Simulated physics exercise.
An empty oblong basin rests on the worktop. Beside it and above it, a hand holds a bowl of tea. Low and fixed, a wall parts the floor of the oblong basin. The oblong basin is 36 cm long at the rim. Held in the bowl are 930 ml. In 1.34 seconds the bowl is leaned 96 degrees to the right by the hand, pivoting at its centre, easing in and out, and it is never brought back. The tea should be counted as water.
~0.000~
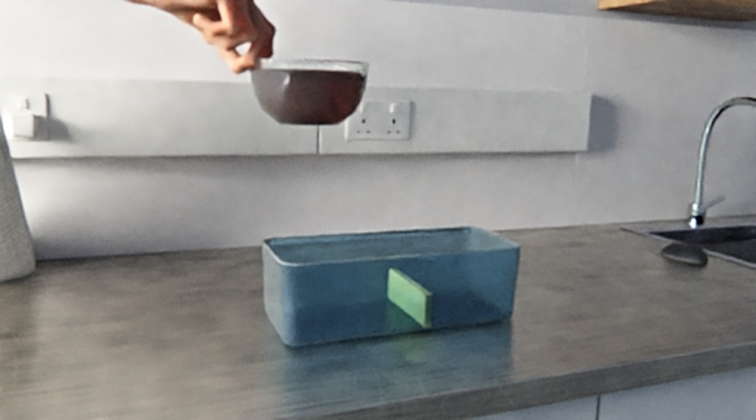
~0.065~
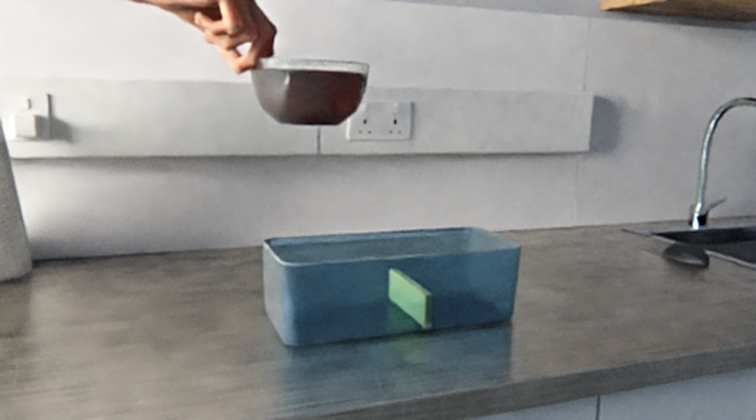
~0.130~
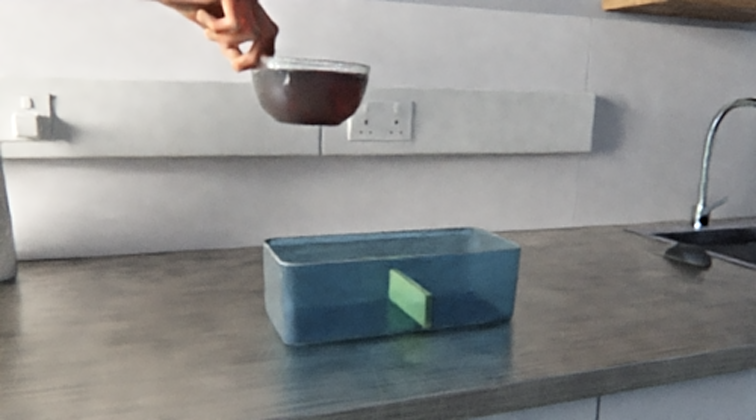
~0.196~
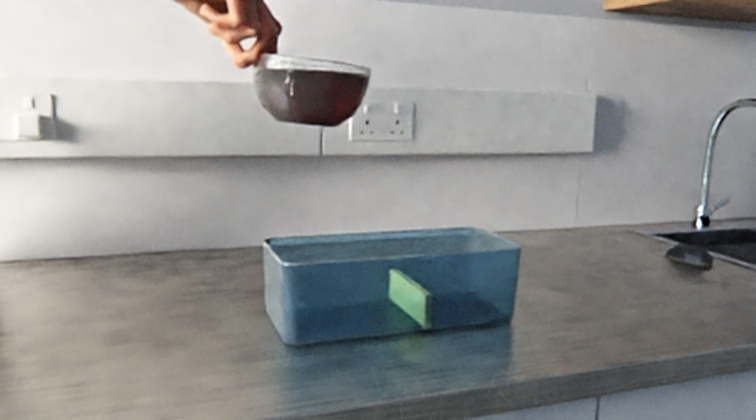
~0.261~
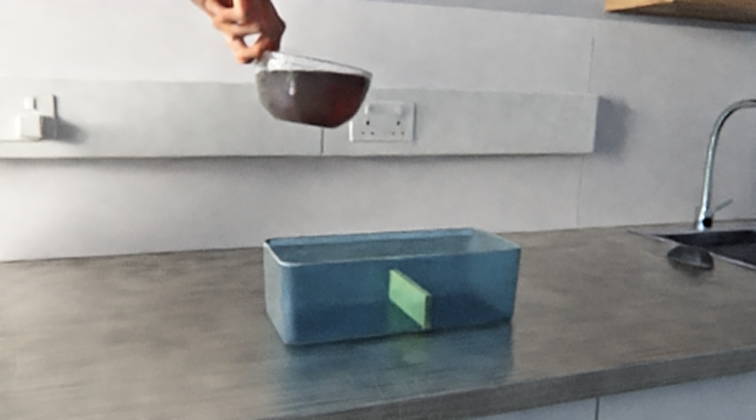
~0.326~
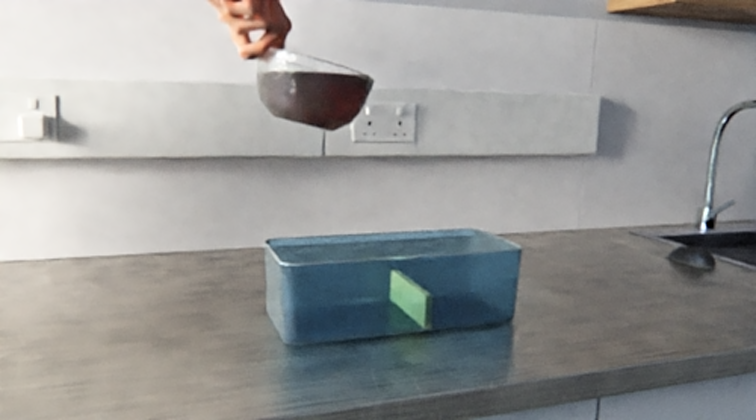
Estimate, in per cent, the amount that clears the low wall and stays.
Roughly 63 percent.
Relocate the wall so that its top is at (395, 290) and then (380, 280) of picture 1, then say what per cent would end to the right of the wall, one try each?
Roughly 70 per cent, then 90 per cent.
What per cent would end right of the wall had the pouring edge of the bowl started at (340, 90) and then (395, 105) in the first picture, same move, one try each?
Around 10 per cent first, around 85 per cent next.
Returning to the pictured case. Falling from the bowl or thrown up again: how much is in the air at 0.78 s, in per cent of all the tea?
Estimate: Some 36 % of the total.
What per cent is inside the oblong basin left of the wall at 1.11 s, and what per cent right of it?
Near 16 on the left, 60 on the right.
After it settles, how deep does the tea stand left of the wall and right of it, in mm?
I'd expect close to 12 mm on the left and close to 30 mm on the right.
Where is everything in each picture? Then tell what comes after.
In the first frame, it leans 0°; its right rim is at (364, 66); the tea meets the walls at (252, 70) and (361, 74); the oblong basin's rim runs from (271, 253) to (498, 237); the wall's top is at (409, 282).
In the second frame, it leans 1°; its right rim is at (365, 67); the tea meets the walls at (253, 70) and (361, 75).
In the third frame, it leans 2°; its right rim is at (366, 69); the tea meets the walls at (254, 70) and (361, 76).
In the fourth frame, it leans 5°; its right rim is at (367, 72); the tea meets the walls at (255, 70) and (363, 77).
In the fifth frame, it leans 9°; its right rim is at (368, 77); the tea meets the walls at (257, 71) and (365, 77).
In the sixth frame, it leans 13°; its right rim is at (370, 82); the tea meets the walls at (259, 73) and (368, 79).
By 0.78 s the tilt is 60° and 50 per cent is still to pour, 4 is left of the wall and 10 right of it.
By 1.11 s the tilt is 89° and 8 per cent is still to pour, 16 is left of the wall and 61 right of it.
By 1.46 s the tilt is 96° and 0 per cent is still to pour, 35 is left of the wall and 63 right of it.
By 1.84 s the tilt is 96° and 0 per cent is still to pour, 35 is left of the wall and 63 right of it.
At rest 35 per cent lies left of the wall, 63 right of it and 2 outside.
